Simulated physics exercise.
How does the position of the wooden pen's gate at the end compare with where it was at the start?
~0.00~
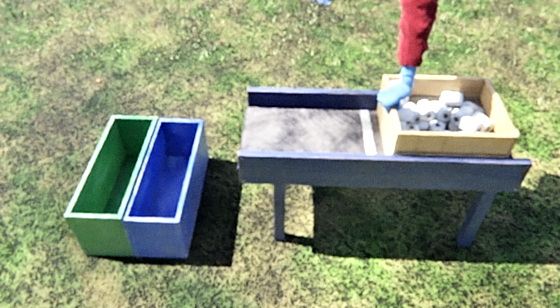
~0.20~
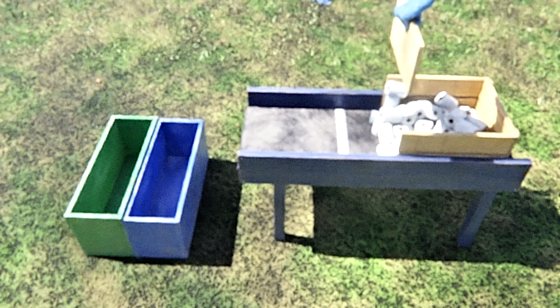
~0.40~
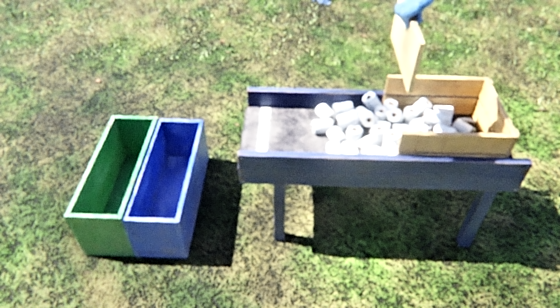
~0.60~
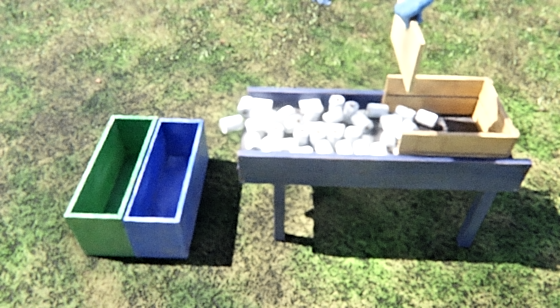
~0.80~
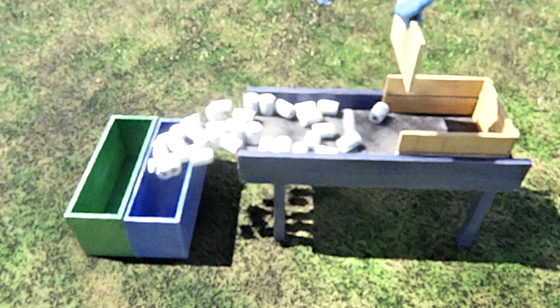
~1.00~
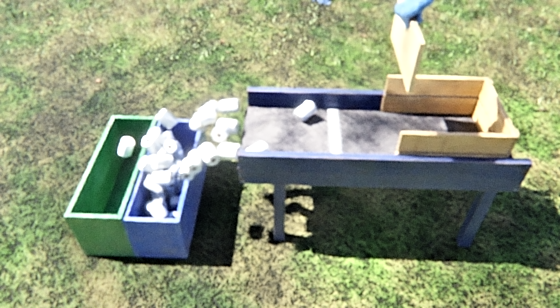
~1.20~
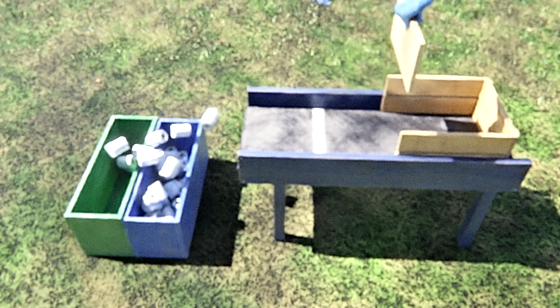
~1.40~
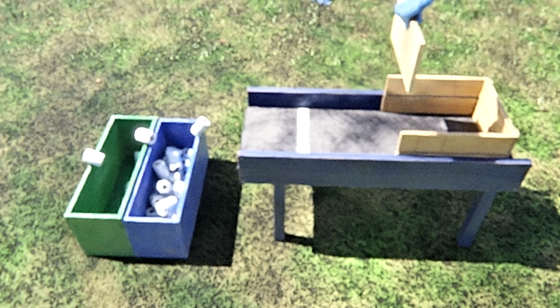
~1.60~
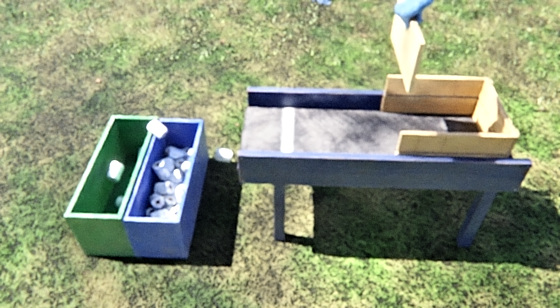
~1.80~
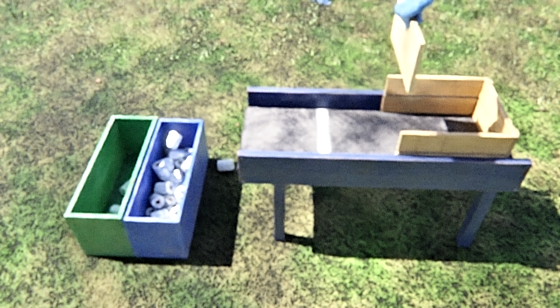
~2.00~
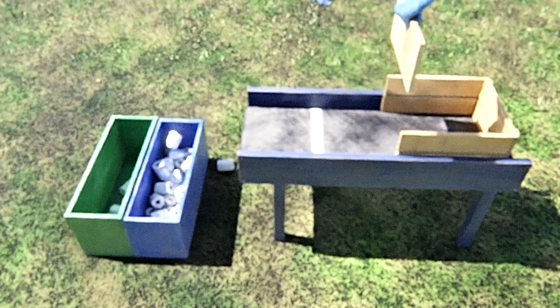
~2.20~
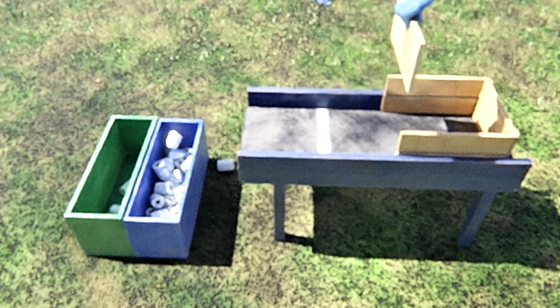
At the start the gate was down, closing off the left end of the pen, and by the end it was raised above the pen, leaving that end open.
